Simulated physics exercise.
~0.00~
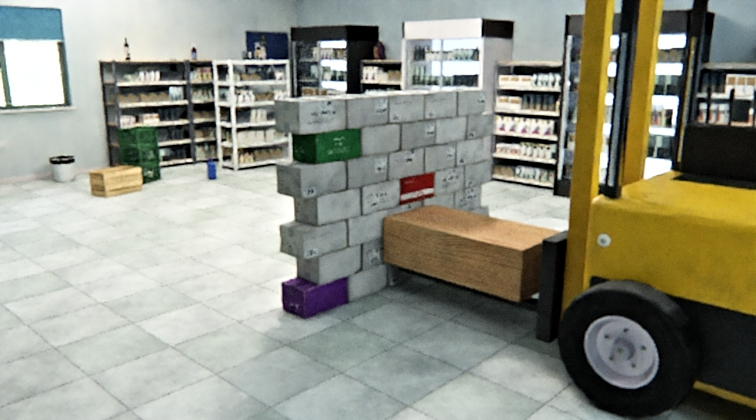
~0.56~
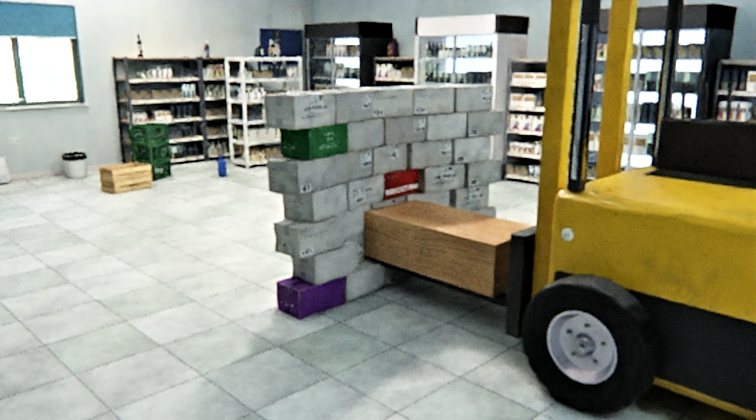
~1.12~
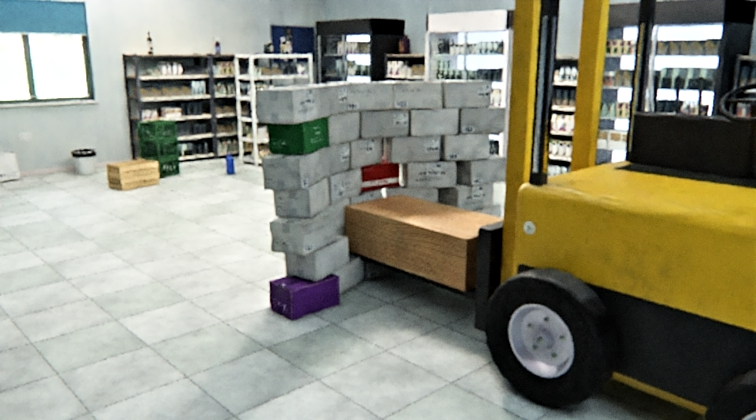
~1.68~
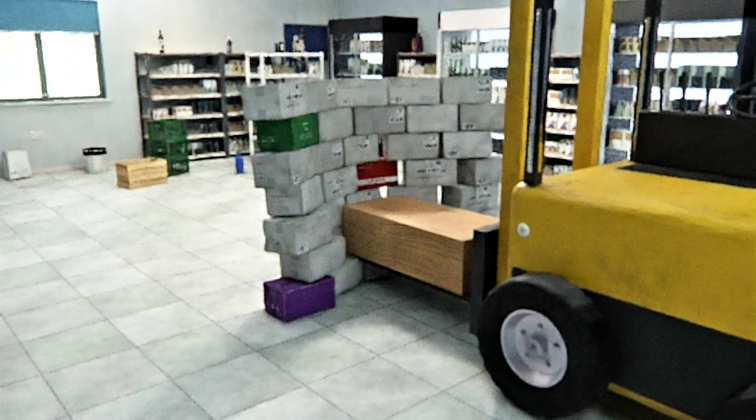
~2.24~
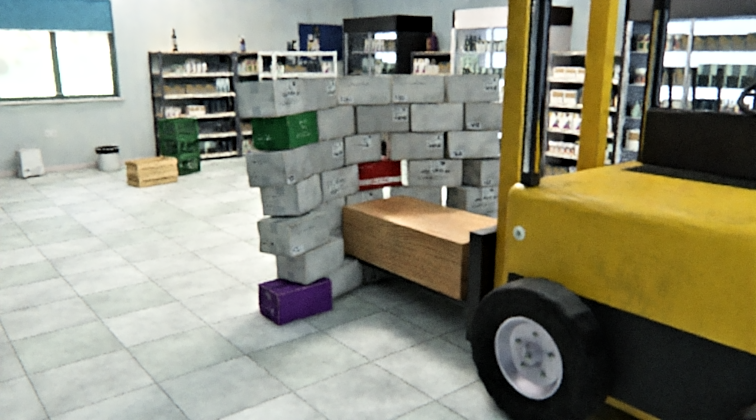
A yellow forklift carrying a long wooden block on its raised forks drives head on into a wall of grey parcels in a room lined with stocked shelves. One green, one red and one purple parcel stand out among the grey. As the block presses in, the middle of the wall bows backward and gaps open between the parcels, with the red one shifting slightly. The forklift then stops, while the view keeps drifting gently sideways. At the end the wall is bent and uneven but still standing, the red and green parcels slightly turned and the purple one unmoved at the bottom corner.
